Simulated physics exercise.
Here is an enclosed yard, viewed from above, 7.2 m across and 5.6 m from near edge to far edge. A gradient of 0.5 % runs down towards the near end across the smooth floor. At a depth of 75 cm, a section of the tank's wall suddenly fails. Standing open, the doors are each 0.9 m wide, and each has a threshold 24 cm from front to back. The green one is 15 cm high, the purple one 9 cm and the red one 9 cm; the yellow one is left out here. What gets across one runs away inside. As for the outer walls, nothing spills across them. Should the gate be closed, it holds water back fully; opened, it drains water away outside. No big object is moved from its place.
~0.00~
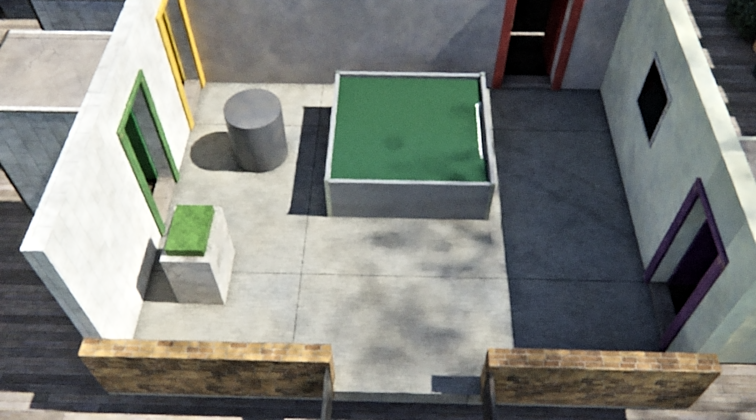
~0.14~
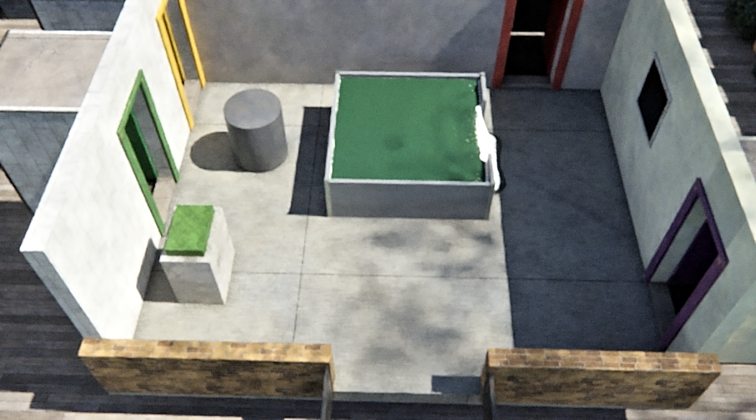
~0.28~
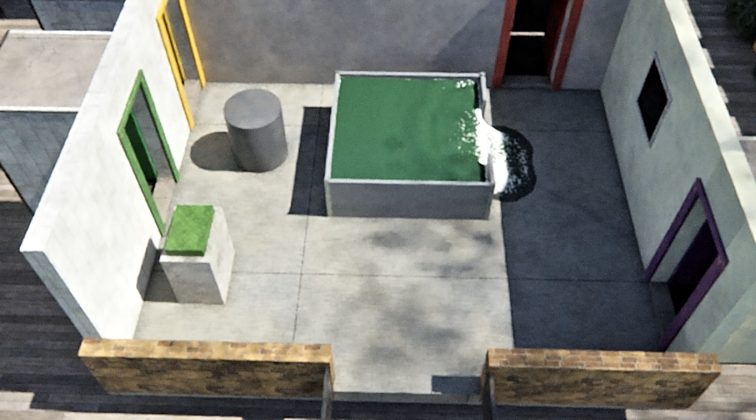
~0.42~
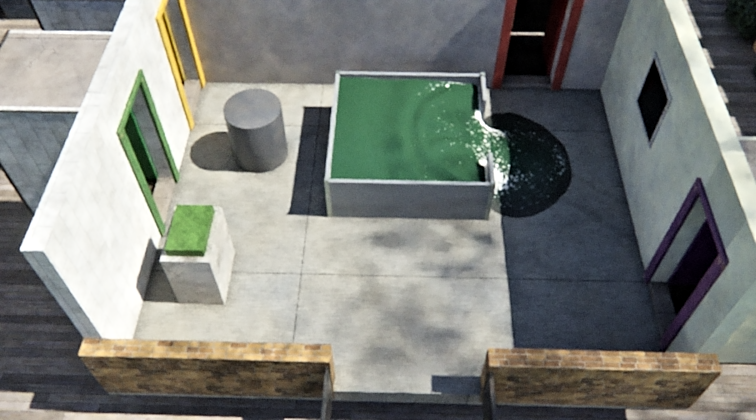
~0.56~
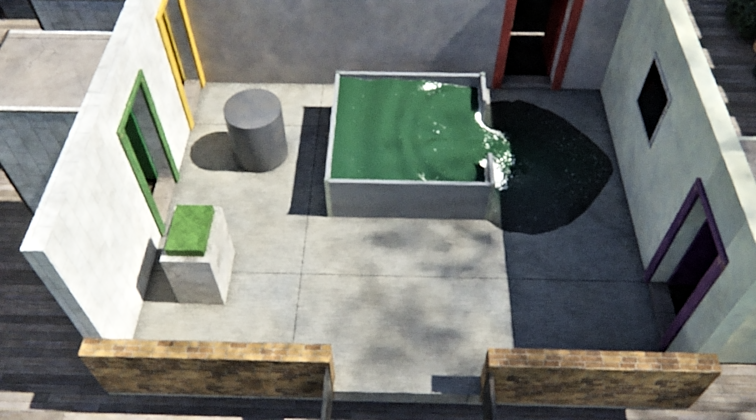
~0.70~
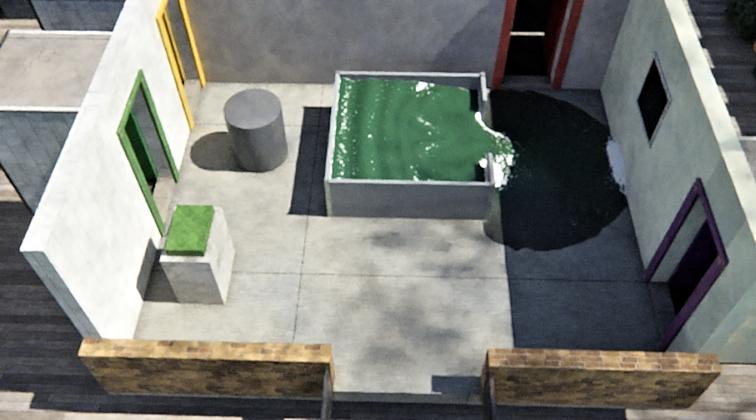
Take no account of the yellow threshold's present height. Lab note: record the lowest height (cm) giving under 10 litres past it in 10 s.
Lowest height: 17 cm.
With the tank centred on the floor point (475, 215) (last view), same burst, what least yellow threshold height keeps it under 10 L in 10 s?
It must be around 13.5 cm tall.
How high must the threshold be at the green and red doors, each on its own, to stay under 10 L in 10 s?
Some 12.0 cm for green, some 18 cm for red.
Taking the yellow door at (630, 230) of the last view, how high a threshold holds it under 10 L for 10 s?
Close to 29 cm at the least.
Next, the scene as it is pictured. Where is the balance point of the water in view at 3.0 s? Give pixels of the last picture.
(480, 173).
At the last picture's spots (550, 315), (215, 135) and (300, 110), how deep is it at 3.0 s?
Roughly 4, then 0, then 0 cm.
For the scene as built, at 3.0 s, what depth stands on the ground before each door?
Door by door in centimetres - green 0, purple 12, yellow 0, red 16.
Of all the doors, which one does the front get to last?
I'd say the green door.
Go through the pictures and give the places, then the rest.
In the first frame, the tank at (410, 128) is whole and still, 75 cm deep; the yellow door at (184, 61) is dry.
In the second frame, water pours out at (481, 151) and has run 0.3 m, to (501, 184); about 7 cm deep outside, 75 cm at the back.
In the third frame, water pours out at (481, 152) and has run 0.8 m, to (530, 179); about 12 cm deep outside, 75 cm at the back.
In the fourth frame, the gap is at (481, 152), the front 1.4 m out at (567, 174); the back of the tank holds 75 cm.
In the fifth frame, water pours out at (481, 152) and has run 2.1 m, to (606, 170); about 6 cm deep outside, 74 cm at the back.
In the sixth frame, the gap is at (481, 151), the front 2.2 m out at (624, 199); the back of the tank holds 69 cm; the yellow door at (184, 61), 5.1 m from the gap, is still 5.1 m from the nearest water.
After 1.4 s water covers 20 % of the floor, deepest (48 cm) near (591, 89); it has not reached the yellow door.
After 3.0 s water covers 40 % of the floor, deepest (37 cm) near (583, 96); it has not reached the yellow door.
After 10.0 s water covers 100 % of the floor, deepest (16 cm) near (153, 368); 11 cm at the yellow door, 1 litre in over its 21 cm threshold.
At the yellow door as built, the water arrived by 4.2 s and peaked near 20 cm at 4.4 s.
Run again over the same 10 s with other heights there, 18 litres in over 15 cm, 1 litre over 21 cm. The limit of 10 litres is kept from about 17 cm up.
